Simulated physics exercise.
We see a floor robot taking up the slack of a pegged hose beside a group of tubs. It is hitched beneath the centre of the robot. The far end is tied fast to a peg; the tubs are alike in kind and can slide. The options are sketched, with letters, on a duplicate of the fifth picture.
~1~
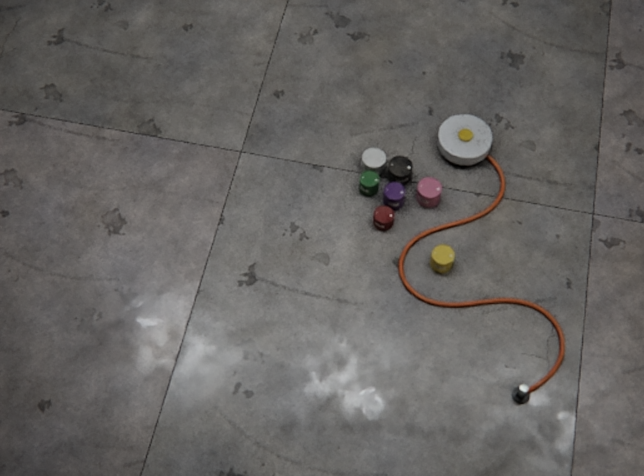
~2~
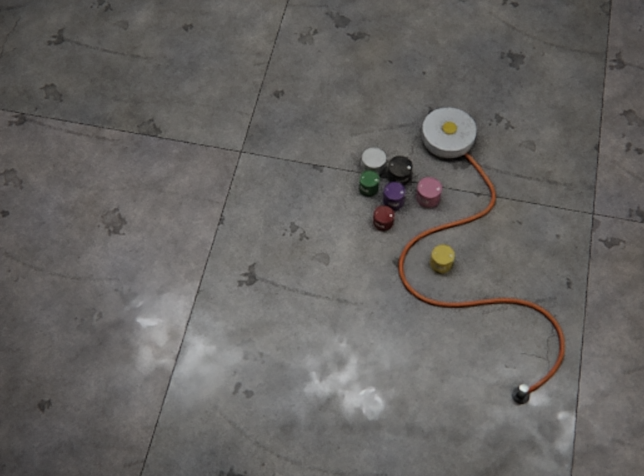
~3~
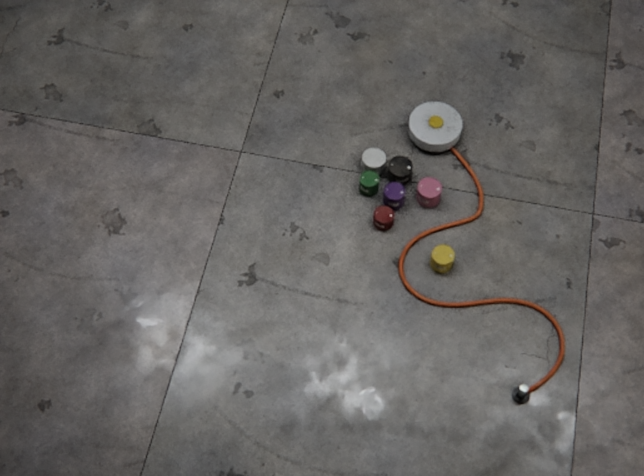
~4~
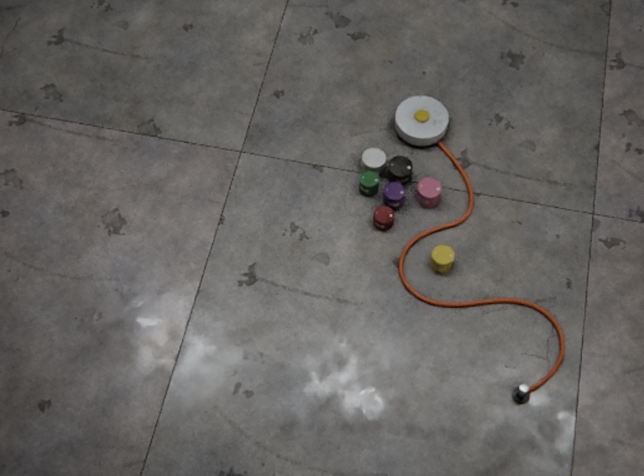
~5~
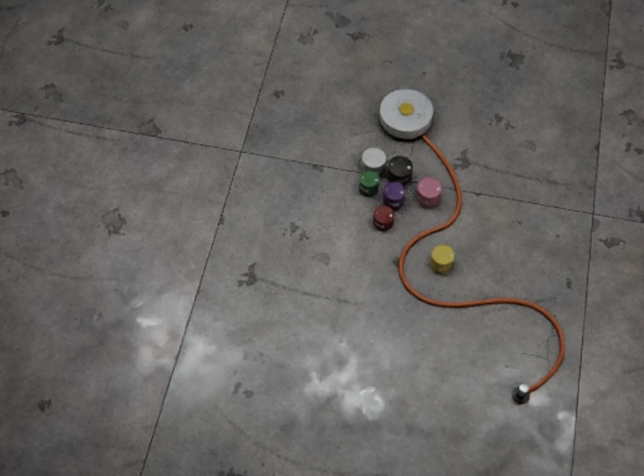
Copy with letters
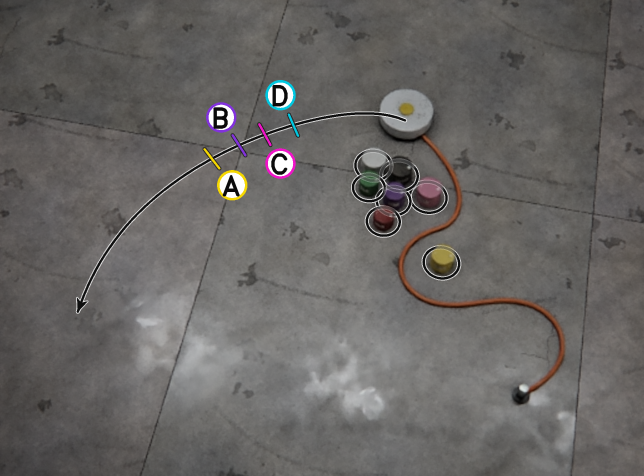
On a worn grey floor of large slabs with pale glossy patches, seen from above at an angle, a round white robot with a yellow centre sits right of the middle. An orange hose curves from it past a cluster of white, black, green, purple, pink and red tubs and a separate yellow one to a small peg. The robot glides steadily up and left, drawing the hose's upper part leftward, while the tubs and camera stay still.
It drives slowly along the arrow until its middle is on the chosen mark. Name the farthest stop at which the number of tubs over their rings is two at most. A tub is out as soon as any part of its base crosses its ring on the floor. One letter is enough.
It can go as far as A.
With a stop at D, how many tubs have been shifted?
By then, none.
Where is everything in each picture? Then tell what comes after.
Purple tub (394, 196); black tub (400, 171); red tub (384, 218), in the first frame.
Robot (449, 134); white tub (374, 162), in the second frame.
Robot (435, 128); yellow tub (442, 259), in the third frame.
Robot (421, 122); pink tub (429, 193), in the fourth frame.
Robot (406, 115); black tub (400, 171); red tub (384, 218); white tub (374, 162), in the fifth frame.
On the copy, A at (212, 159); B at (239, 145); C at (265, 135); D at (293, 125); the route from (405, 120) via (208, 161) to (78, 312).
On A. First, robot (335, 110).
Then, robot (266, 128).
Finally, robot (211, 153); pink tub (424, 193); yellow tub (446, 258); none over the rings.
By contrast, B is within the limit but short; C is within the limit but short; D is within the limit but short.
